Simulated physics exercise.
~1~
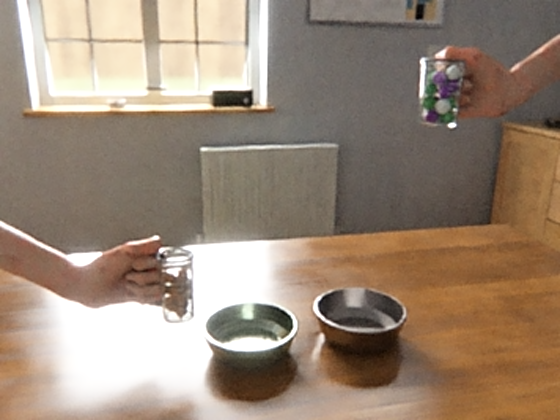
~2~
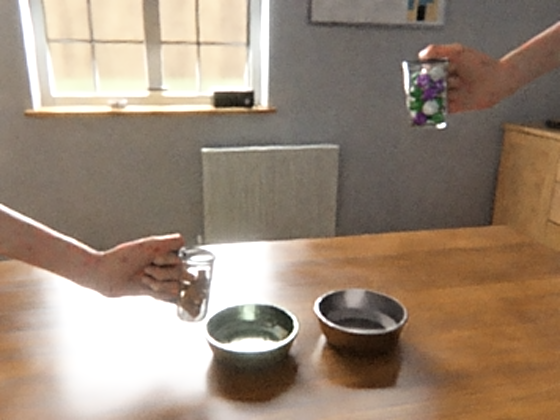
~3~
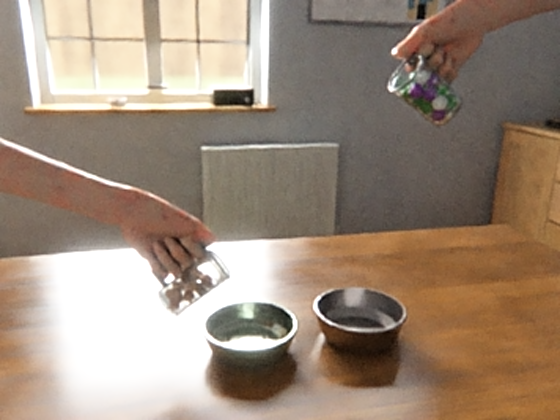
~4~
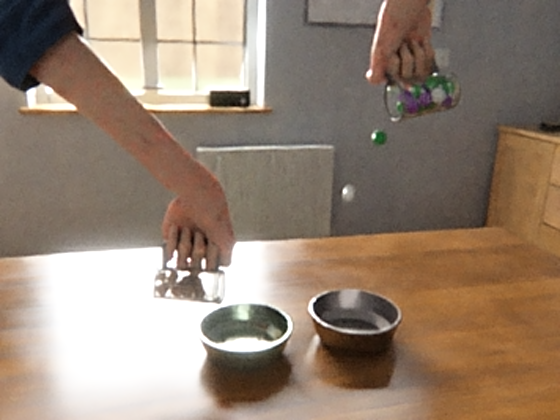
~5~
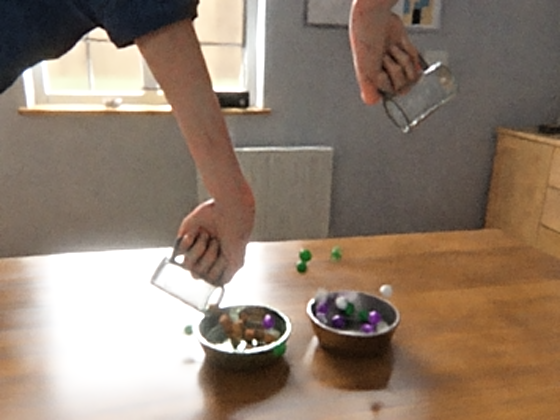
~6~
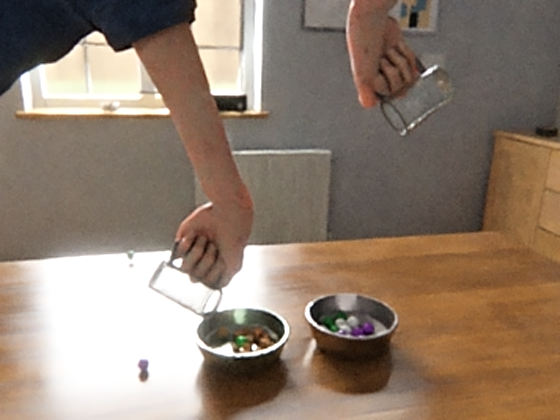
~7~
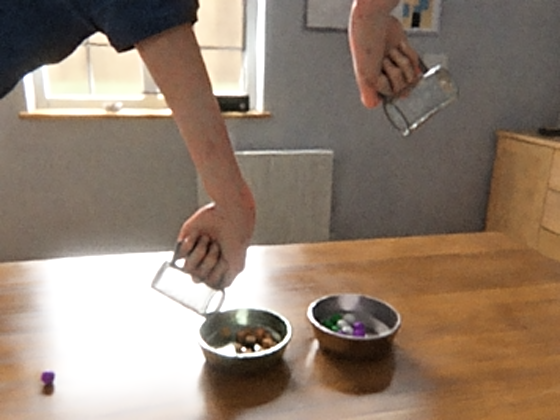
On a wooden table, hands tip two glasses into bowls, and some right-hand beads scatter outside.
